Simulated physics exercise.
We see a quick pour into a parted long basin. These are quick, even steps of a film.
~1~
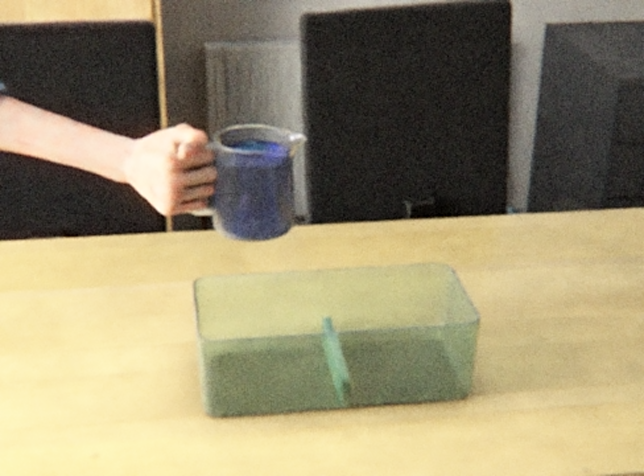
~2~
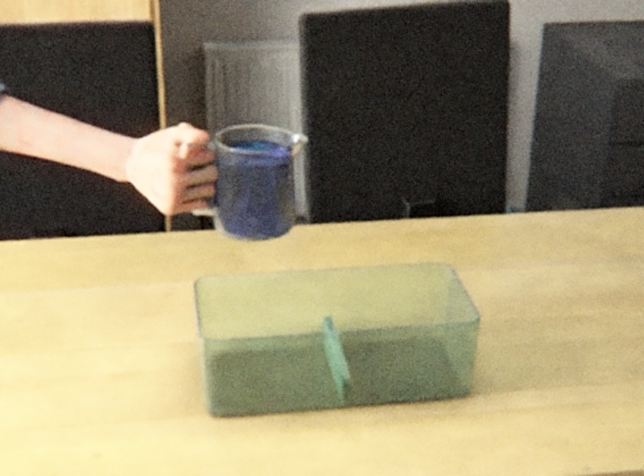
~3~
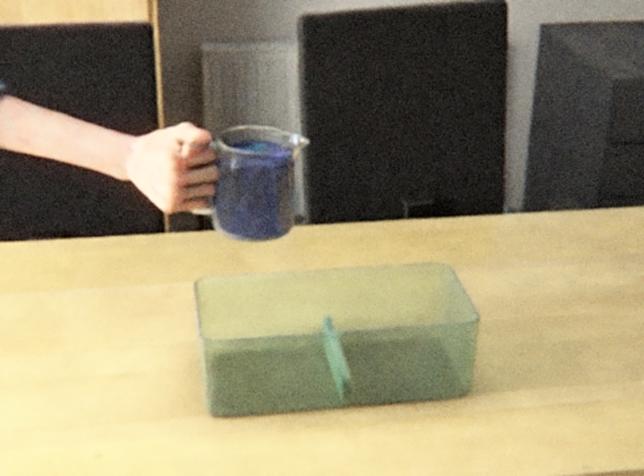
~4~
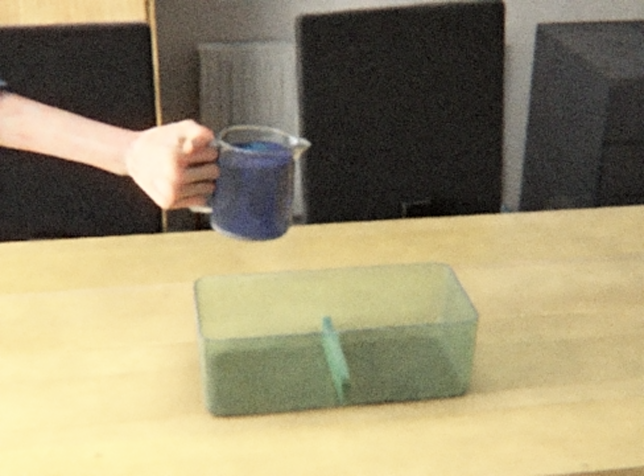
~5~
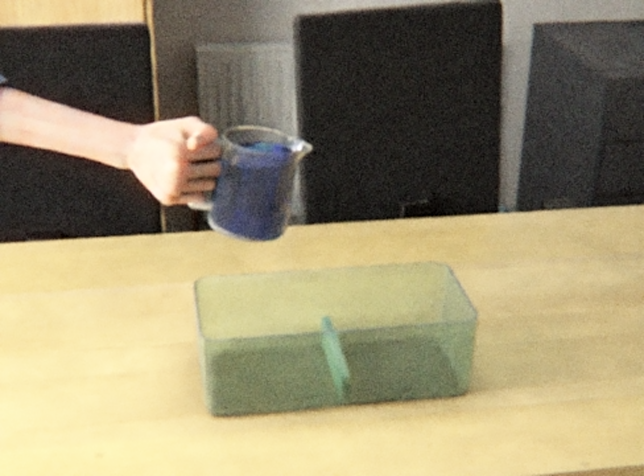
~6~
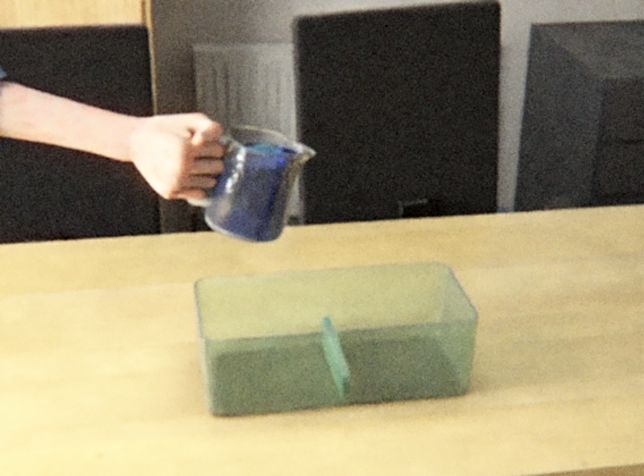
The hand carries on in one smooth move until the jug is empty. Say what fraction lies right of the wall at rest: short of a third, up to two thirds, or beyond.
The share right of the wall is over two thirds.
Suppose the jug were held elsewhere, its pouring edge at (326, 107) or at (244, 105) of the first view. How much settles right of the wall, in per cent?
About 90 and 10 per cent.
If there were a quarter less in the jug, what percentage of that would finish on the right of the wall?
Some 85 per cent.
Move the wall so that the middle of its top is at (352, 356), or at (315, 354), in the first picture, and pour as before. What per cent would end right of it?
Roughly 70 per cent, and 90 per cent.
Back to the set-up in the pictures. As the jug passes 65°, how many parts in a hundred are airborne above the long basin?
Close to 15 per cent.
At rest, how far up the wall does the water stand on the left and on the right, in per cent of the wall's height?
Left: 0 %. Right: 50 %.
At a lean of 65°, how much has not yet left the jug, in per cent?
Some 80 per cent.
A moment on, the jug is tipped part way and 81 per cent is still to pour, 0 is left of the wall and 6 right of it.
Next, the jug is tipped on its side and 29 per cent is still to pour, 1 is left of the wall and 49 right of it.
Then the jug is tipped right over and 2 per cent is still to pour, 6 is left of the wall and 87 right of it.
Later the jug is tipped right over and 0 per cent is still to pour, 10 is left of the wall and 89 right of it.
At rest 10 per cent lies left of the wall, 89 right of it and 1 outside.
